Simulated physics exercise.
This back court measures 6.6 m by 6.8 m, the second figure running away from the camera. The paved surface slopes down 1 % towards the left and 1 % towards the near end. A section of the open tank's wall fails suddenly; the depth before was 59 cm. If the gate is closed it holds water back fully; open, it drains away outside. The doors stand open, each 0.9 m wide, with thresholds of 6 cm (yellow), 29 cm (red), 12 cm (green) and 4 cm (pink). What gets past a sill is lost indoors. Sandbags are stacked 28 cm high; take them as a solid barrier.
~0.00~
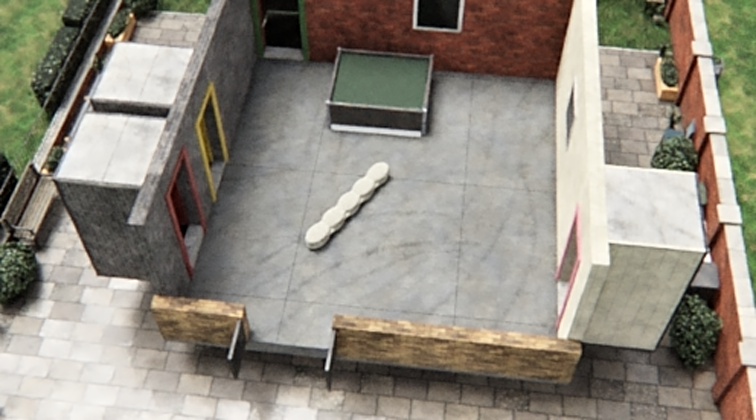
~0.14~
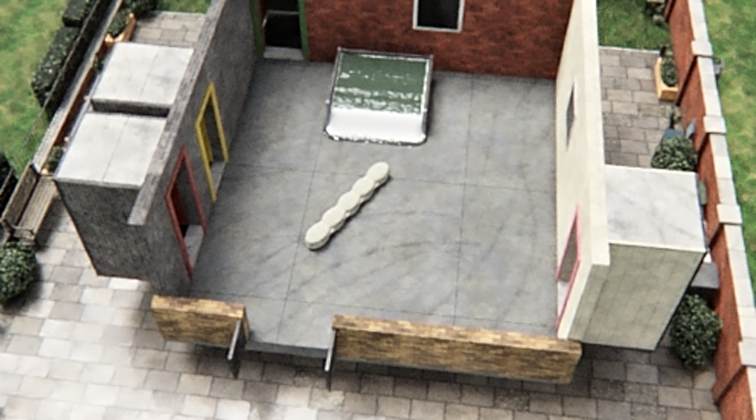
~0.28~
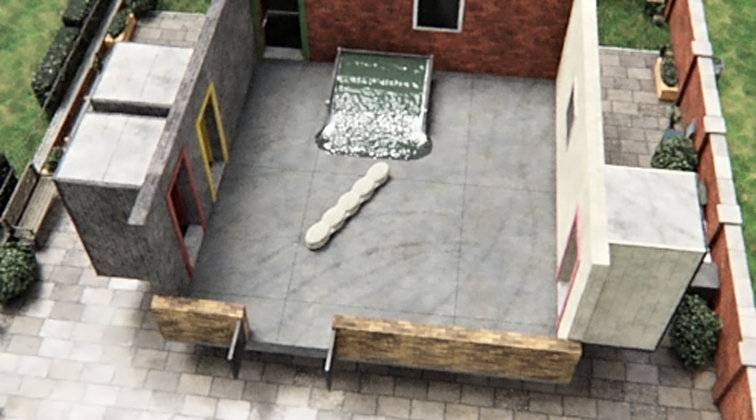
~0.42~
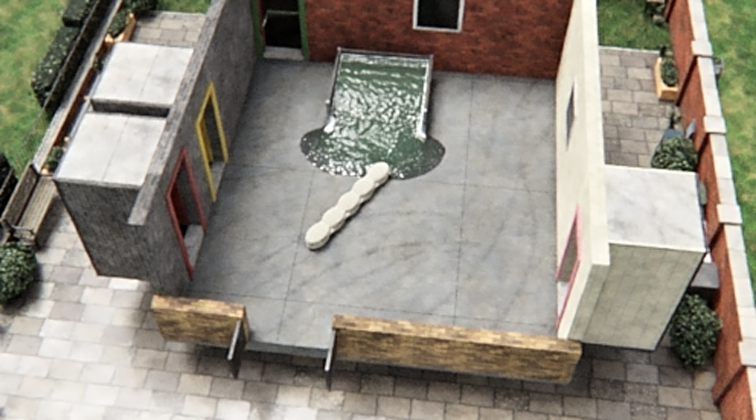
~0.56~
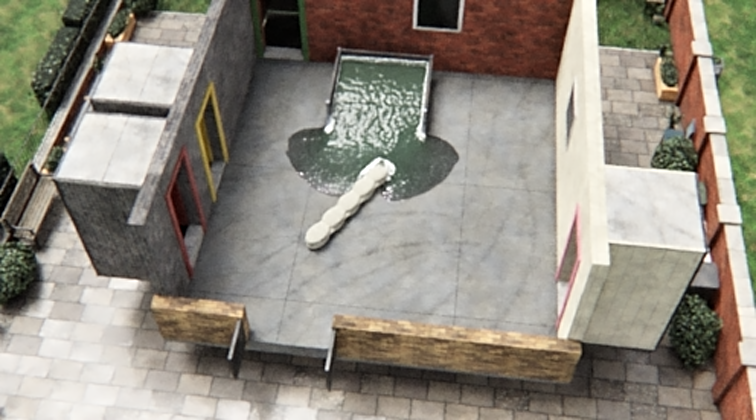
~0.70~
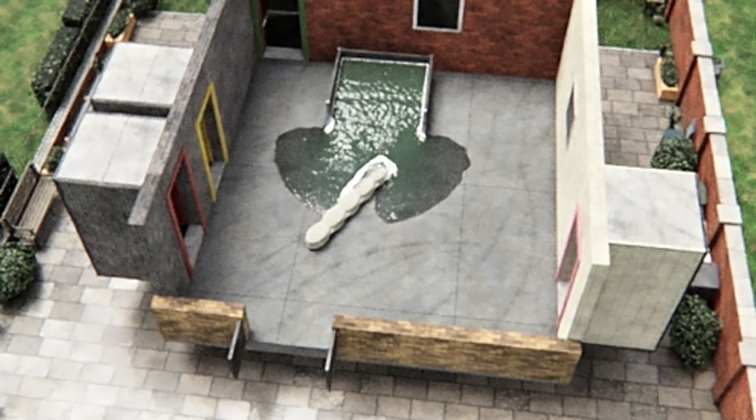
In the video, green water bursts from the near side of an open tank by a red brick wall in a paved court, spreads across the grey floor, and flows around the upper end of a diagonal row of pale sandbags.
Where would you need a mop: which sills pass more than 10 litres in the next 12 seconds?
The water let in: At the yellow door it goes over the limit; at the red door it keeps below the limit; at the green door it stays under the limit; at the pink door it passes the limit.
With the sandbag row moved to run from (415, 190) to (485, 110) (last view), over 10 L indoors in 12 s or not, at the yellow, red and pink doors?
Then: Yellow below, red below, pink below.
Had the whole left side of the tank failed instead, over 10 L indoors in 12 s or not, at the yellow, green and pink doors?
Then: Yellow above, green above, pink below.
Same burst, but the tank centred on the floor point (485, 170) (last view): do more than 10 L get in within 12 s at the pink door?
Against that limit: Pink over.
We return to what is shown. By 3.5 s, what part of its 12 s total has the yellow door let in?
About 20 per cent.
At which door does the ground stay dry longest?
Last comes the green one.
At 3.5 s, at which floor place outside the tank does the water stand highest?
At about (179, 321).
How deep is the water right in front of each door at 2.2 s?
Depths in cm: Yellow 7, red 24, green 0, pink 0.
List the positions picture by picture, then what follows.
The first frame shows the open tank at (381, 82) is whole and still, 59 cm deep.
In the second frame, the front is at (327, 129), 1.0 m from the gap at (376, 121); 0.5 m2 of floor is under water; 59 cm left at the back of the open tank.
In the third frame, water pours out at (376, 123) and has run 1.2 m, to (321, 142); typically 11 cm deep outside, 59 cm at the open tank's back.
In the fourth frame, water pours out at (376, 124) and has run 1.5 m, to (314, 159); typically 9 cm deep outside, 53 cm at the open tank's back.
In the fifth frame, the front is at (312, 182), 1.9 m from the gap at (376, 124); 4.1 m2 of floor is under water; 49 cm left at the back of the open tank.
In the sixth frame, the front is at (327, 213), 2.4 m from the gap at (376, 124); 5.5 m2 of floor is under water; 48 cm left at the back of the open tank.
After 1.4 s water covers 30 % of the floor and is deepest (33 cm) near (379, 165); yellow door not reached, red door not reached, green door not reached, pink door not reached.
After 2.2 s water covers 50 % of the floor and is deepest (45 cm) near (179, 321); yellow door 7 cm at the sill, 0 L in, red door 24 cm at the sill, 0 L in, green door not reached, pink door not reached.
After 3.5 s water covers 60 % of the floor and is deepest (29 cm) near (179, 321); yellow door 10 cm at the sill, 5 L in, red door 16 cm at the sill, 0 L in, green door not reached, pink door 7 cm at the sill, 6 L in.
After 7.0 s water covers 65 % of the floor and is deepest (11 cm) near (179, 321); yellow door 6 cm at the sill, 27 L in, red door 9 cm at the sill, 0 L in, green door not reached, pink door 3 cm at the sill, 22 L in.
After 12.0 s water covers 90 % of the floor and is deepest (10 cm) near (179, 321); yellow door 4 cm at the sill, 27 L in, red door 6 cm at the sill, 0 L in, green door 2 cm at the sill, 0 L in, pink door 2 cm at the sill, 24 L in.
